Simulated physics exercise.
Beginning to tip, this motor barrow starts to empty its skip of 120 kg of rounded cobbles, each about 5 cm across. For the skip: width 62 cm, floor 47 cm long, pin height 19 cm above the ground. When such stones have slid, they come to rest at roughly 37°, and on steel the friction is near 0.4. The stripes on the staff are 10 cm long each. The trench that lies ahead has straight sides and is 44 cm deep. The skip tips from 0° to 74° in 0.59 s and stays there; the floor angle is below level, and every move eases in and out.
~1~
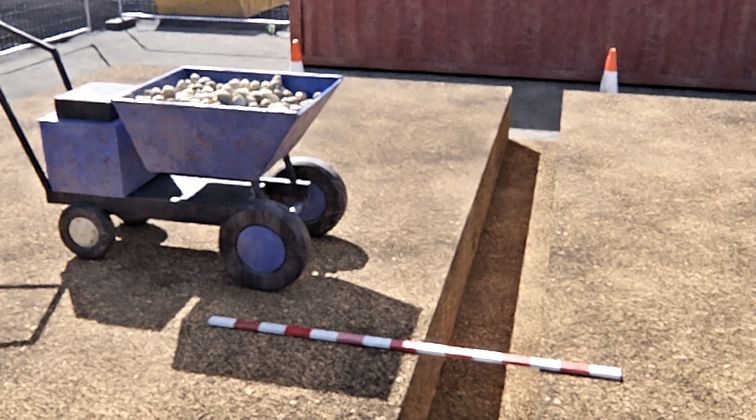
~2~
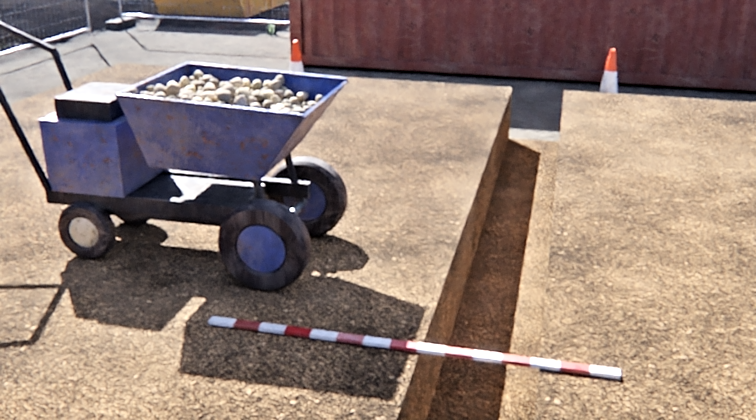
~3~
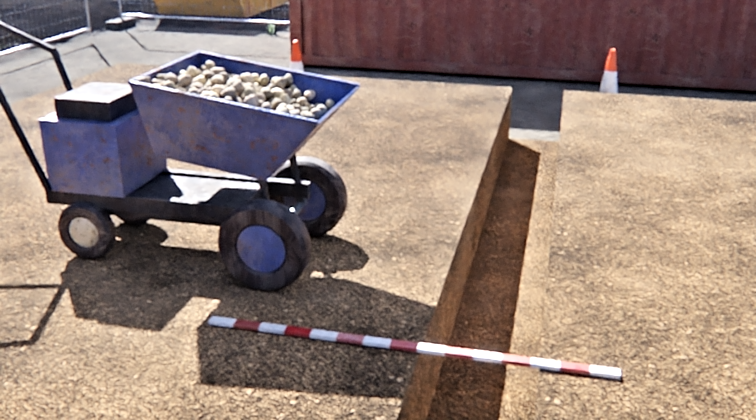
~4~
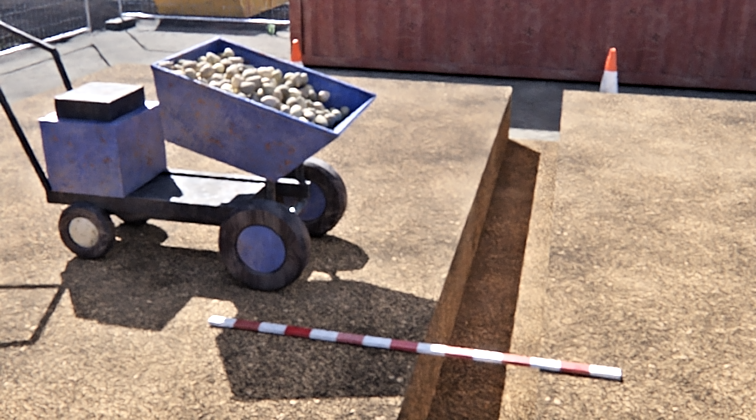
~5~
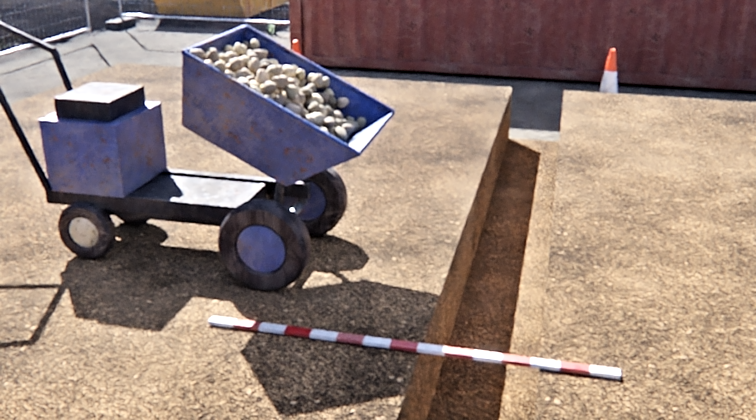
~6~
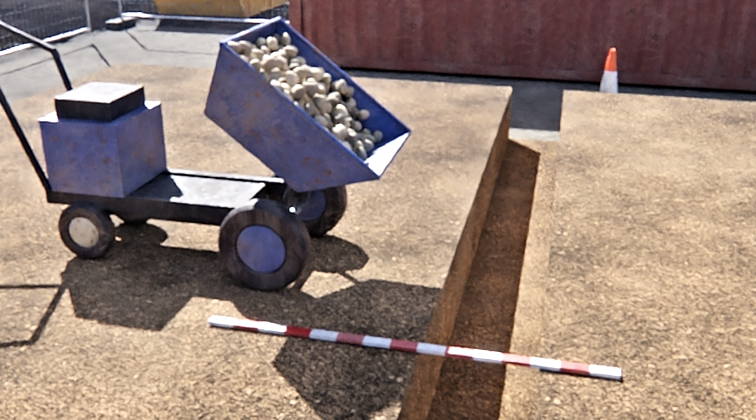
A blue motor barrow stood still on brown ground beside a narrow trench while its skip, loaded with rounded stones, tilted steeply forward to the right, its back end rising high above the frame.
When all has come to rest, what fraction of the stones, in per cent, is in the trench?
At the end about 98 per cent of the stones are there.
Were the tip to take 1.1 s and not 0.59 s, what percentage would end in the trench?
In that case some 95 per cent.
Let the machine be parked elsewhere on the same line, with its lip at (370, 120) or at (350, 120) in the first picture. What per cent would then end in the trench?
First place: Near 50%; second place: Near 70%.
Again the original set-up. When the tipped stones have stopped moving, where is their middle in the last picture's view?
Middle at around (495, 360), I'd say.
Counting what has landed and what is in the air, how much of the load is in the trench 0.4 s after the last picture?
40 per cent, give or take.
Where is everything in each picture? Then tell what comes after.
The skip is at 0°, its lip at (297, 114); the top of the load is at (214, 86), in the first picture.
The skip is at 2°, its lip at (303, 117); the top of the load is at (203, 84), in the second picture.
Lip at (317, 123), floor tilted 8°, highest stones at (207, 75), in the third picture.
The skip is at 16°, its lip at (337, 136); the top of the load is at (220, 62), in the fourth picture.
The skip is at 27°, its lip at (359, 154); the top of the load is at (244, 51), in the fifth picture.
Lip at (379, 178), floor tilted 38°, highest stones at (270, 44), in the sixth picture.
Then, 0.1 s after the last picture the floor is at 62°, 100 % in the skip; the foremost stones are at (398, 199).
Then, 0.4 s after the last picture the floor is at 74°, 56 % in the skip, 3 % short of the trench, 41 % in the trench; the foremost stones are at (518, 306).
Then, 0.7 s after the last picture the floor is at 74°, 10 % in the skip, 3 % short of the trench, 86 % in the trench, 1 % past the trench; the foremost stones are at (614, 298).
Then, 2.7 s after the last picture the floor is at 74°, 0 % in the skip, 1 % short of the trench, 98 % in the trench, 1 % past the trench; the foremost stones are at (710, 309).
